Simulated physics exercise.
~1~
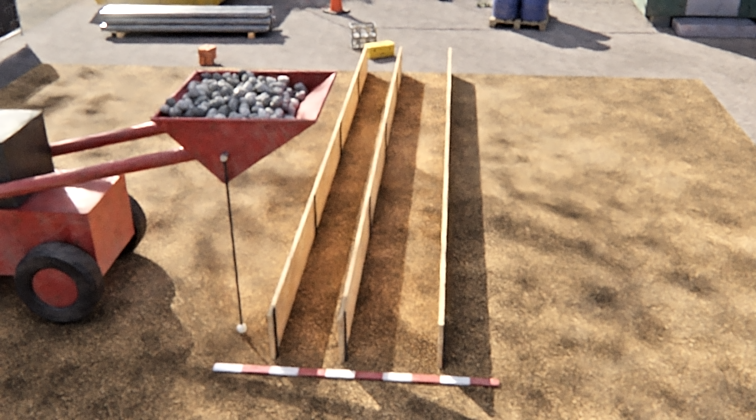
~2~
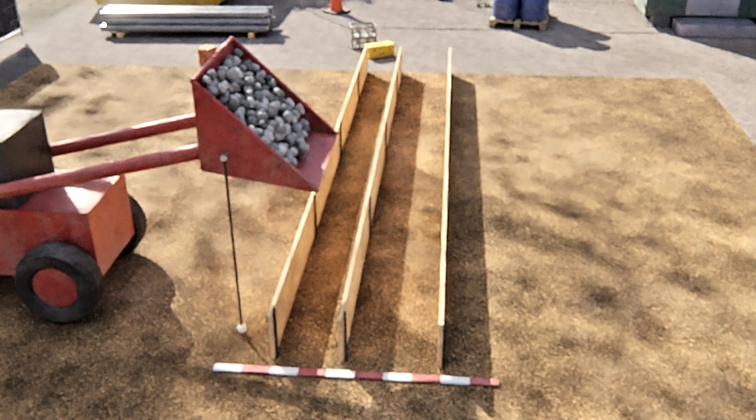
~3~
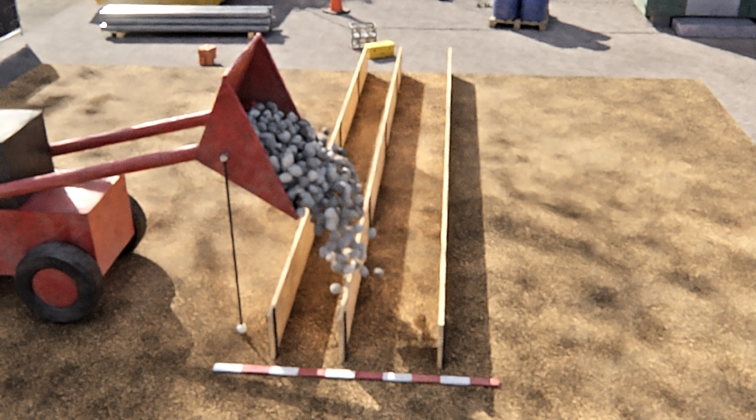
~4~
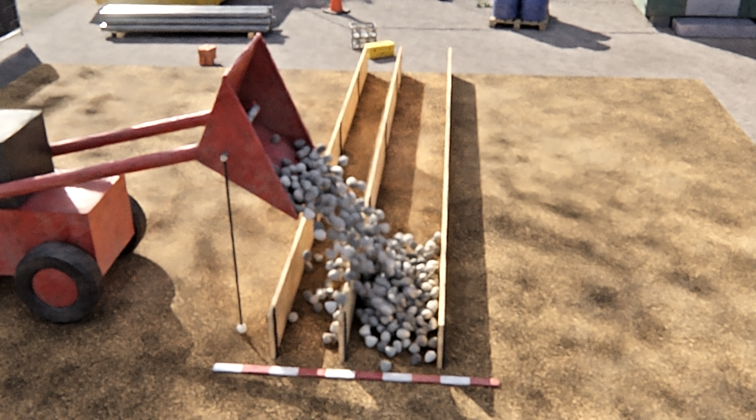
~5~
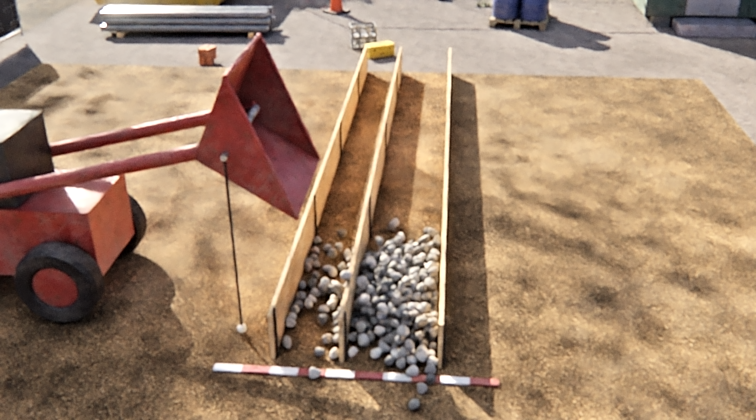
Red loader bucket tipping grey stones over wooden planks, the load tumbling rightward and settling mostly in the far bay, fewer in the near.
